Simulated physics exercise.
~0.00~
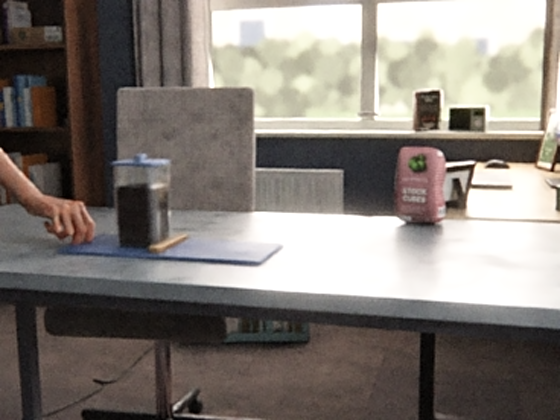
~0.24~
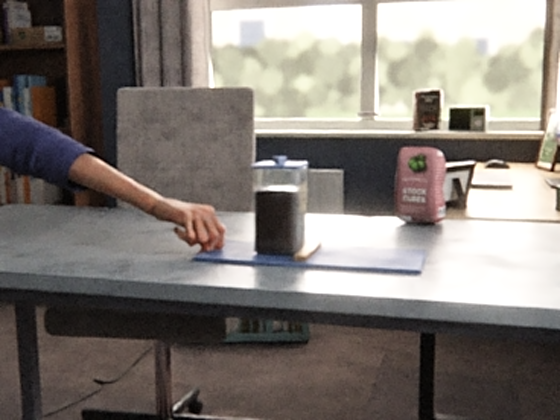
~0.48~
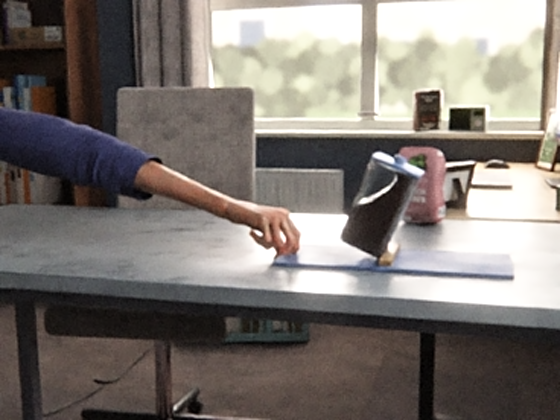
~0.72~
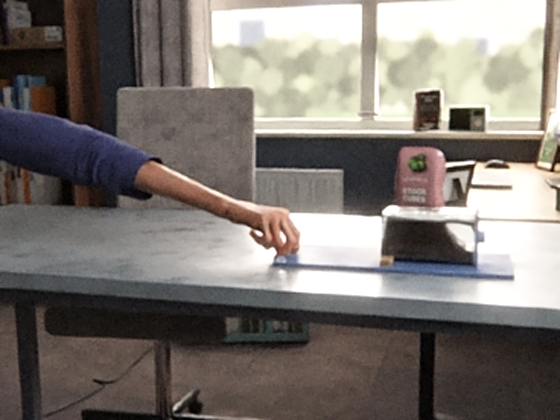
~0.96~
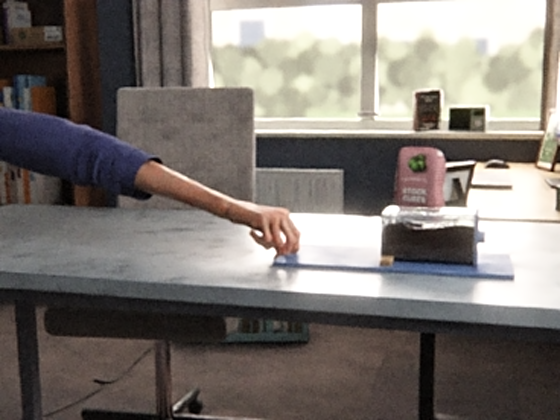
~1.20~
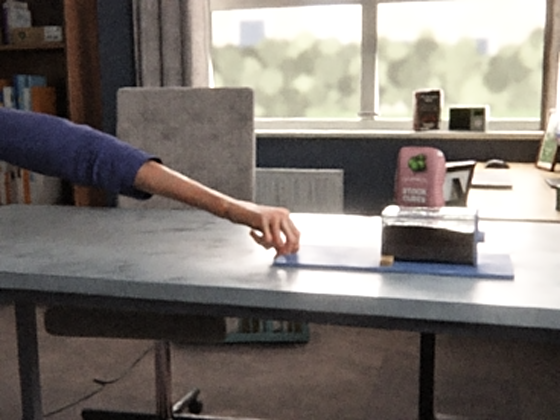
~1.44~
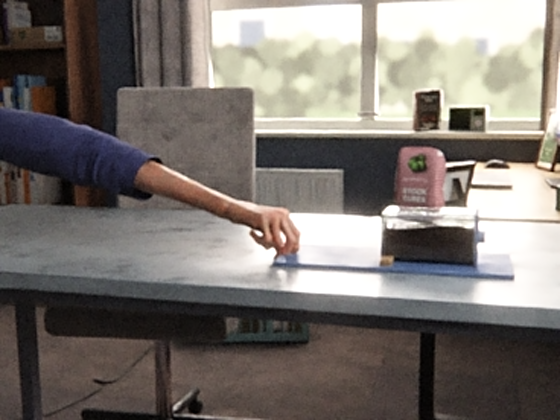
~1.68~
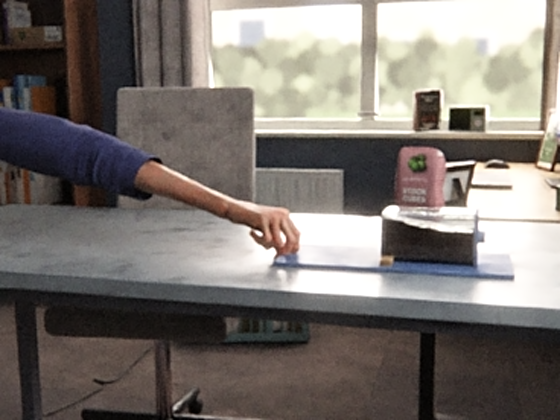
A hand sliding a blue board rightward across a desk, the capped flask of dark liquid tipping over and lying on its side.
